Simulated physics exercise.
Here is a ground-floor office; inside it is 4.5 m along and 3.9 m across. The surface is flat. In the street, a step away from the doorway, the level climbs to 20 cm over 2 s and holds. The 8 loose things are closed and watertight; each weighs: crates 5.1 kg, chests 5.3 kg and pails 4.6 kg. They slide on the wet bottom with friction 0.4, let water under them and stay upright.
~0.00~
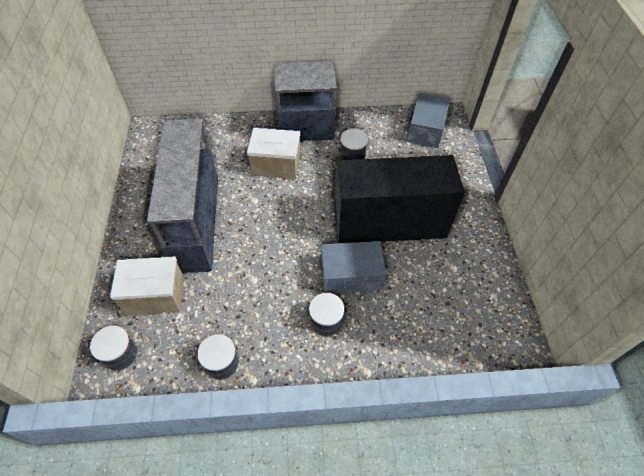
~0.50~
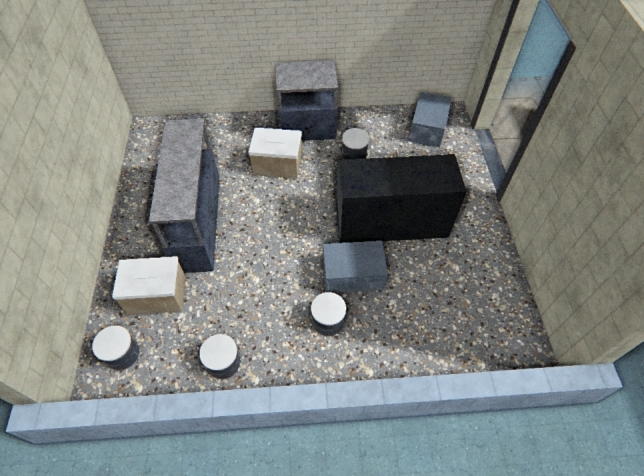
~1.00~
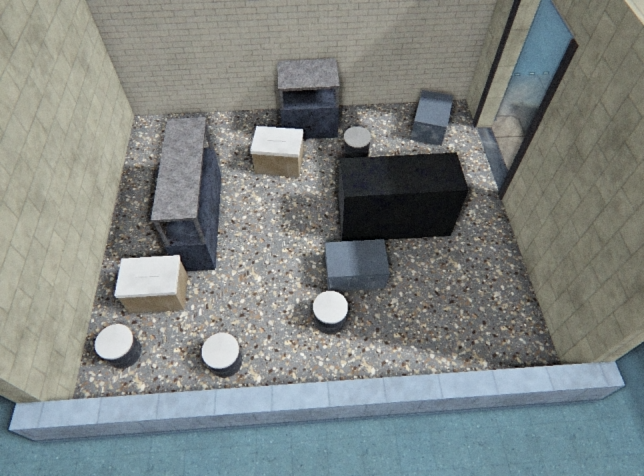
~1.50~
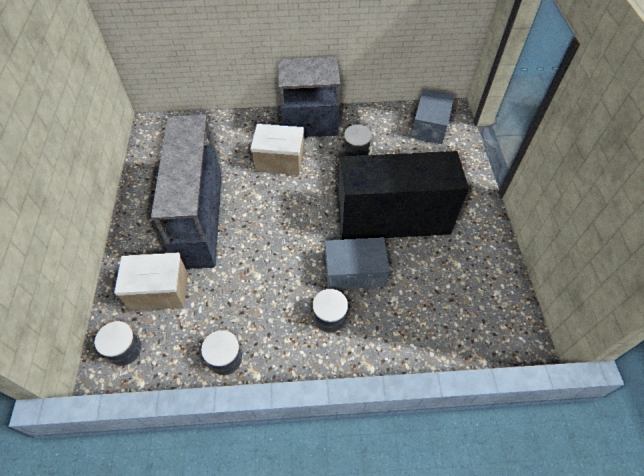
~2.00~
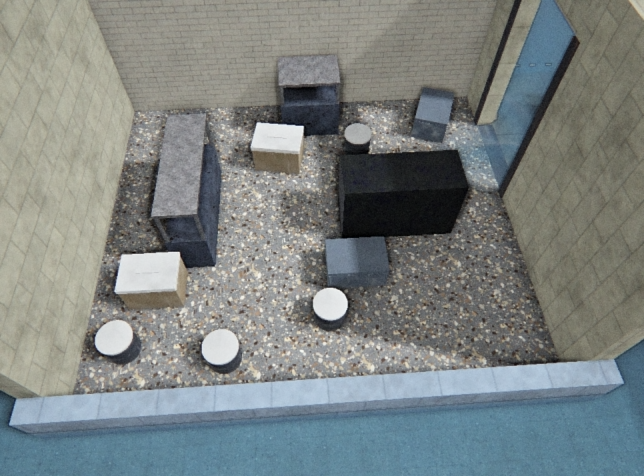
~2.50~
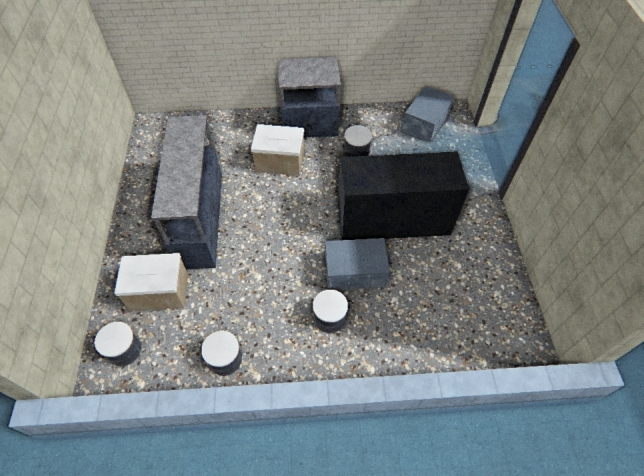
To begin with, blocks, cylinders and a large black box stand on a dry speckled floor between pale walls, while water colours the ground outside blue. Water then enters through the doorway at upper right and spreads toward the black box, and the small grey-blue block nearby shifts slightly.
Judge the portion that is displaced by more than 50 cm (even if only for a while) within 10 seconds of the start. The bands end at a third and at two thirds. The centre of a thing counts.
It is between one and two thirds.
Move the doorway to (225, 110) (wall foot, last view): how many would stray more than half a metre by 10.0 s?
Then 6.
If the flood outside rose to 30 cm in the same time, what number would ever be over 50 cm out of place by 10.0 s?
In that case 6 of them.
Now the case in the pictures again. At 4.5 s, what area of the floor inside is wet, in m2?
About 8.5 m2.
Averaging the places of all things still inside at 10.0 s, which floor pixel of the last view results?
Around (208, 311).
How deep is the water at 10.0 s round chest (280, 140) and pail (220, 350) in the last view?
Roughly 7 and 9 cm.
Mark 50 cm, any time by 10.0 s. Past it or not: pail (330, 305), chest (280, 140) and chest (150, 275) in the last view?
In that order: Short of it, more, over.
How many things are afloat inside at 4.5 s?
1 of them.
After 3.5 s 2 of 8 are over 50 cm from their spots; 1 afloat.
After 4.5 s 3 of 8 are over 50 cm from their spots; 1 afloat.
After 7.0 s 3 of 8 are over 50 cm from their spots; 2 afloat.
After 10.0 s 5 of 8 are over 50 cm from their spots, and 5 have been at some point; 7 afloat.
